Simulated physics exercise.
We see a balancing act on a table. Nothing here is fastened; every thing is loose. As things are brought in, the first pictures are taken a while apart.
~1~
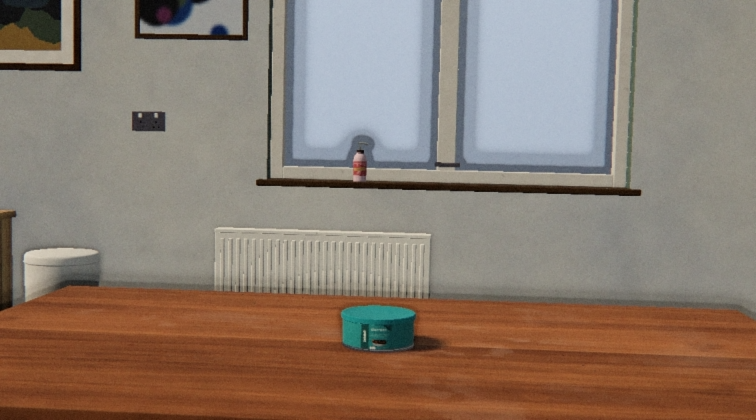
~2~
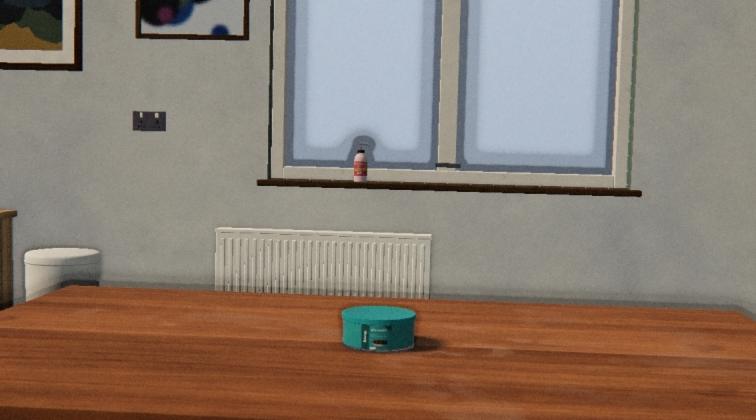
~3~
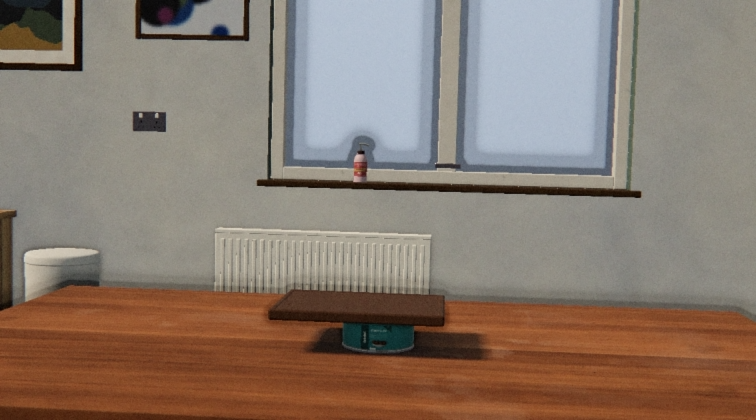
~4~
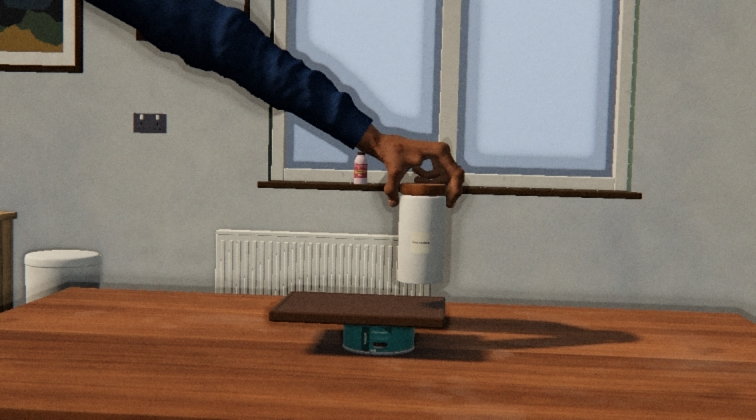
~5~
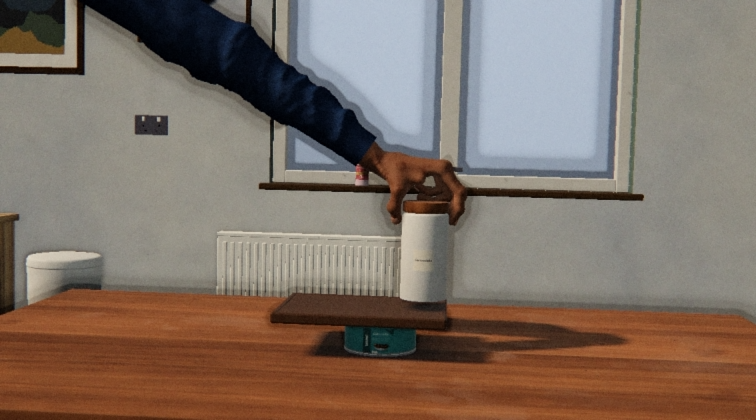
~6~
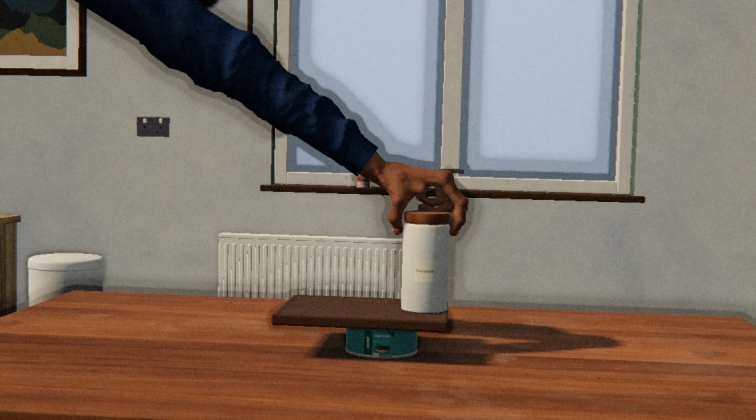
A hand lowers a white jar onto the right end of a board on a turquoise tub.
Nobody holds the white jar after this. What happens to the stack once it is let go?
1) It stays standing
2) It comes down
(1) It stays standing.
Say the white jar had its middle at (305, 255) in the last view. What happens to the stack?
Well, it crumbles then.
Then, 0.70 s past the last view, nothing moves.
Then, 1.70 s past the last view, white jar resting near (426, 261).
Finally, all 3 still in place. Final places as the last picture's camera would see them, white jar near (427, 261). The stack keeps its balance.
